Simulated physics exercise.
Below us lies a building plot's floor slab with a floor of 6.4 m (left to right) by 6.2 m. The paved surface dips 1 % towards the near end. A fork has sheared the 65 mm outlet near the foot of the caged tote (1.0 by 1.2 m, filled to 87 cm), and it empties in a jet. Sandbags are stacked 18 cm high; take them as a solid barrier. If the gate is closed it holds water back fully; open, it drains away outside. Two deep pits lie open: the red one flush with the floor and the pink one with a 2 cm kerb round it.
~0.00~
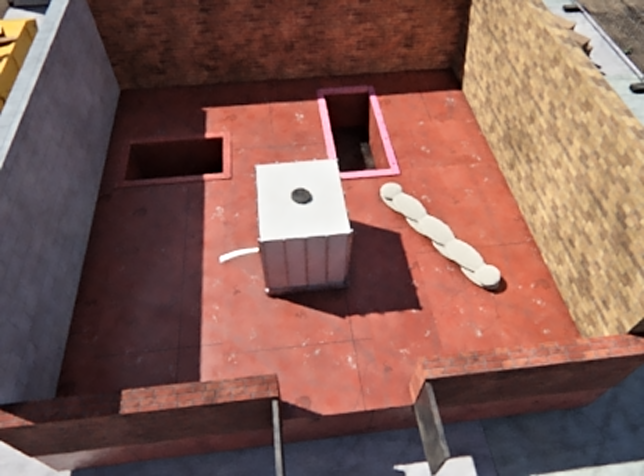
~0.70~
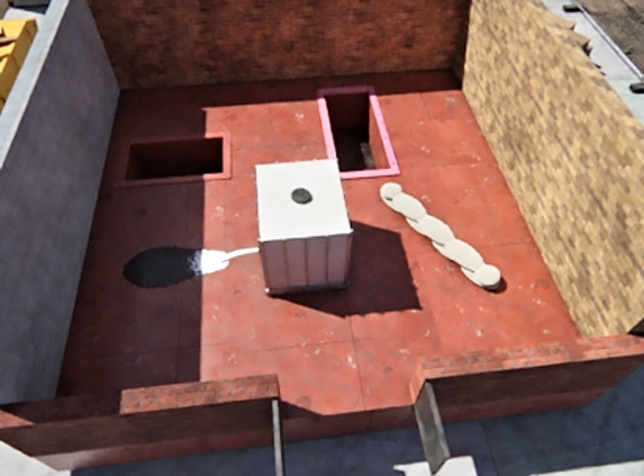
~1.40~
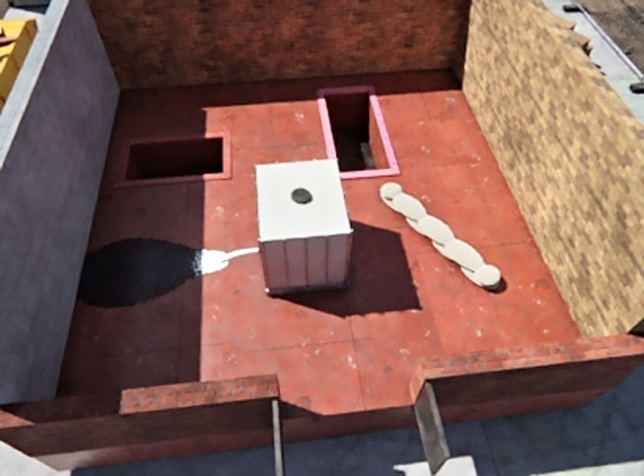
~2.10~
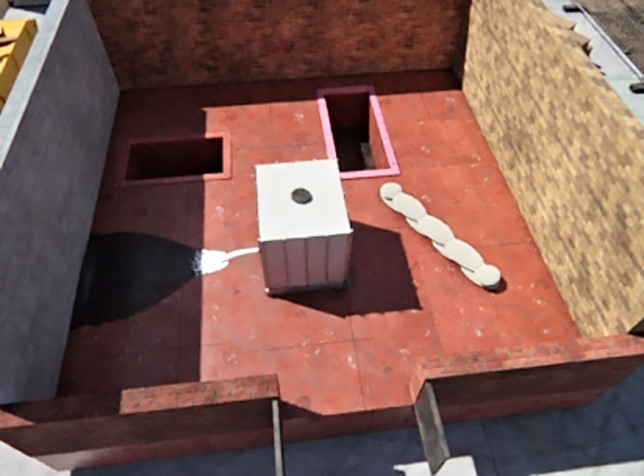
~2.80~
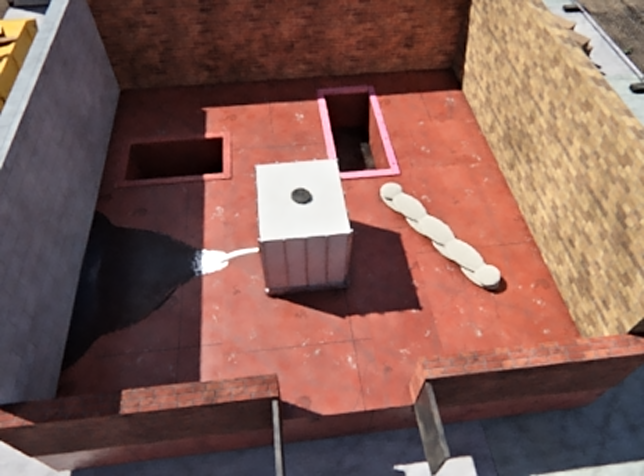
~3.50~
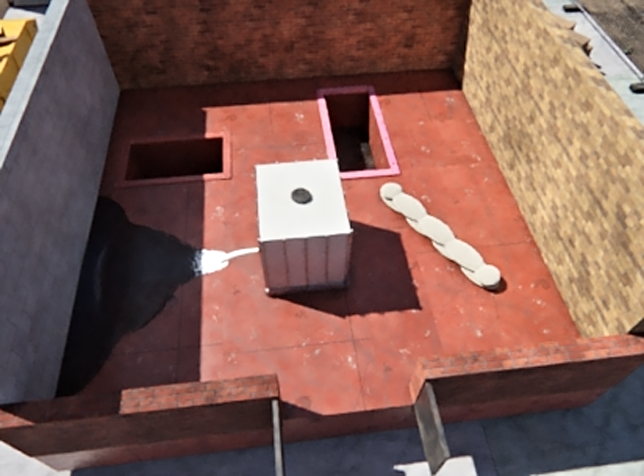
At first, a thin white jet starts from the left foot of a pale caged tote on a dry red floor. Water then spreads leftward as a dark sheet to the grey wall, and widens along it, mostly towards the near end, while the tote, sandbags and open pits stay still.
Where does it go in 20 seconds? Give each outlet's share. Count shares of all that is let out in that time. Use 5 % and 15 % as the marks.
Shares: The gateway takes from 5 to 15 %; the red pit takes from 5 to 15 %; the pink pit takes less than 5 %.
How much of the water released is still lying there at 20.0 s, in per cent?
About 80 per cent.
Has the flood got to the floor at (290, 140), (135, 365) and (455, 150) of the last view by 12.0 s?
In turn: Dry, flooded, still dry.
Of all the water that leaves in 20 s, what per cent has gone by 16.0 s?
Some 55 per cent by then.
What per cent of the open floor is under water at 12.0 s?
About 25 per cent.
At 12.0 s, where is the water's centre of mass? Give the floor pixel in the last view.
Around (146, 308).
After 5.0 s water covers 10 % of the floor and is deepest (4 cm) near (95, 276); gone so far, the gateway 0 %, the red pit 0 %, the pink pit 0 %.
After 8.0 s water covers 15 % of the floor and is deepest (4 cm) near (95, 276); gone so far, the gateway 0 %, the red pit 2 %, the pink pit 0 %.
After 12.0 s water covers 25 % of the floor and is deepest (4 cm) near (97, 265); gone so far, the gateway 0 %, the red pit 5 %, the pink pit 0 %.
After 16.0 s water covers 30 % of the floor and is deepest (4 cm) near (97, 265); gone so far, the gateway 3 %, the red pit 9 %, the pink pit 0 %.
After 20.0 s water covers 35 % of the floor and is deepest (4 cm) near (97, 265); gone so far, the gateway 8 %, the red pit 13 %, the pink pit 0 %.
